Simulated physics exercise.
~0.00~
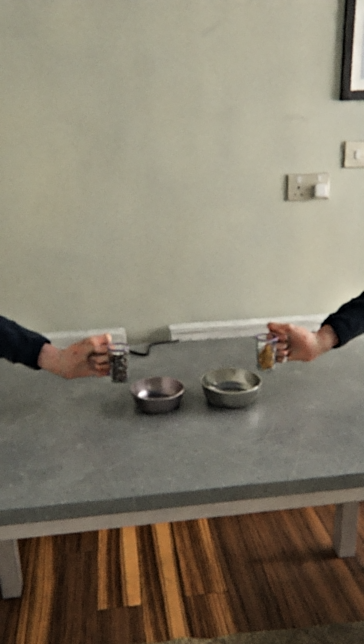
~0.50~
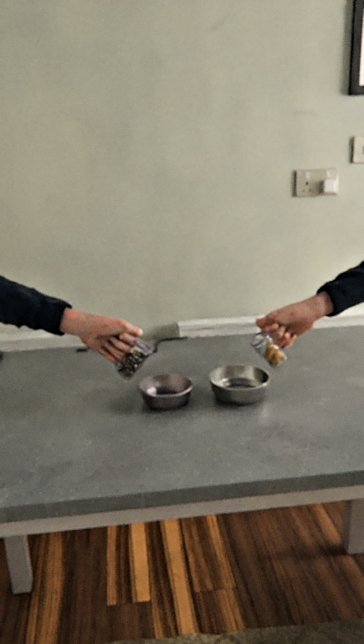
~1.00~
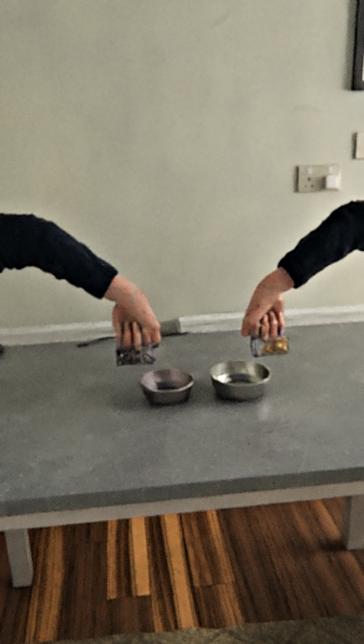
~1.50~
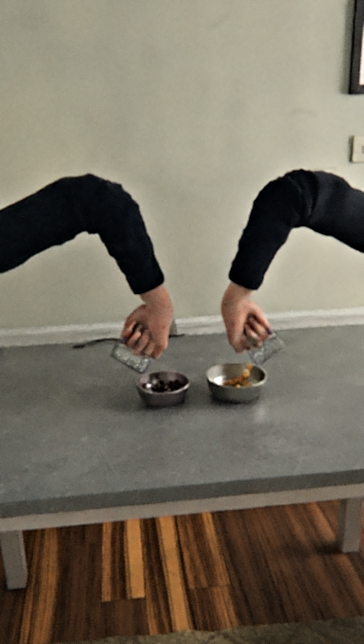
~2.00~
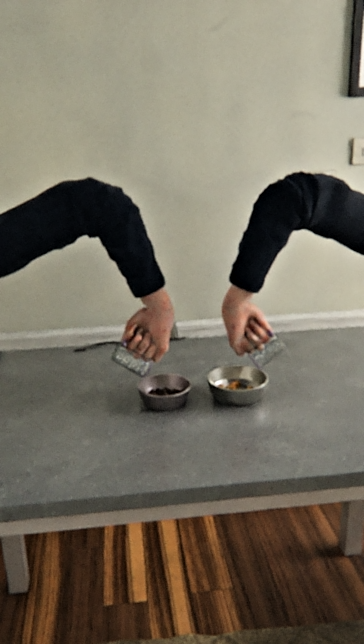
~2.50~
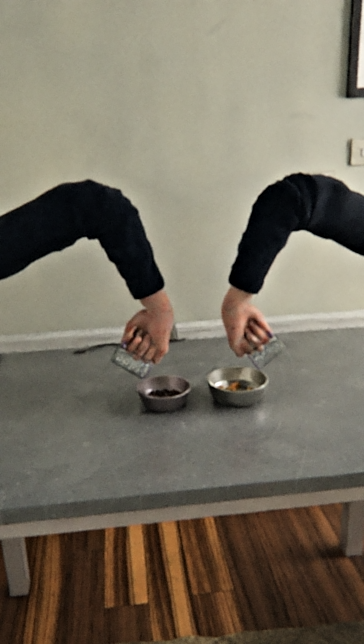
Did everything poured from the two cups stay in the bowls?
Yes, both bowls caught everything. The dark bits ended up in the left bowl and the yellowish ones in the right, with none on the table.
Two hands in dark sleeves, one from each side, held clear cups beside two metal bowls on a gray table, then tipped them right over, and the dark bits landed in the left bowl and the yellowish ones in the right.
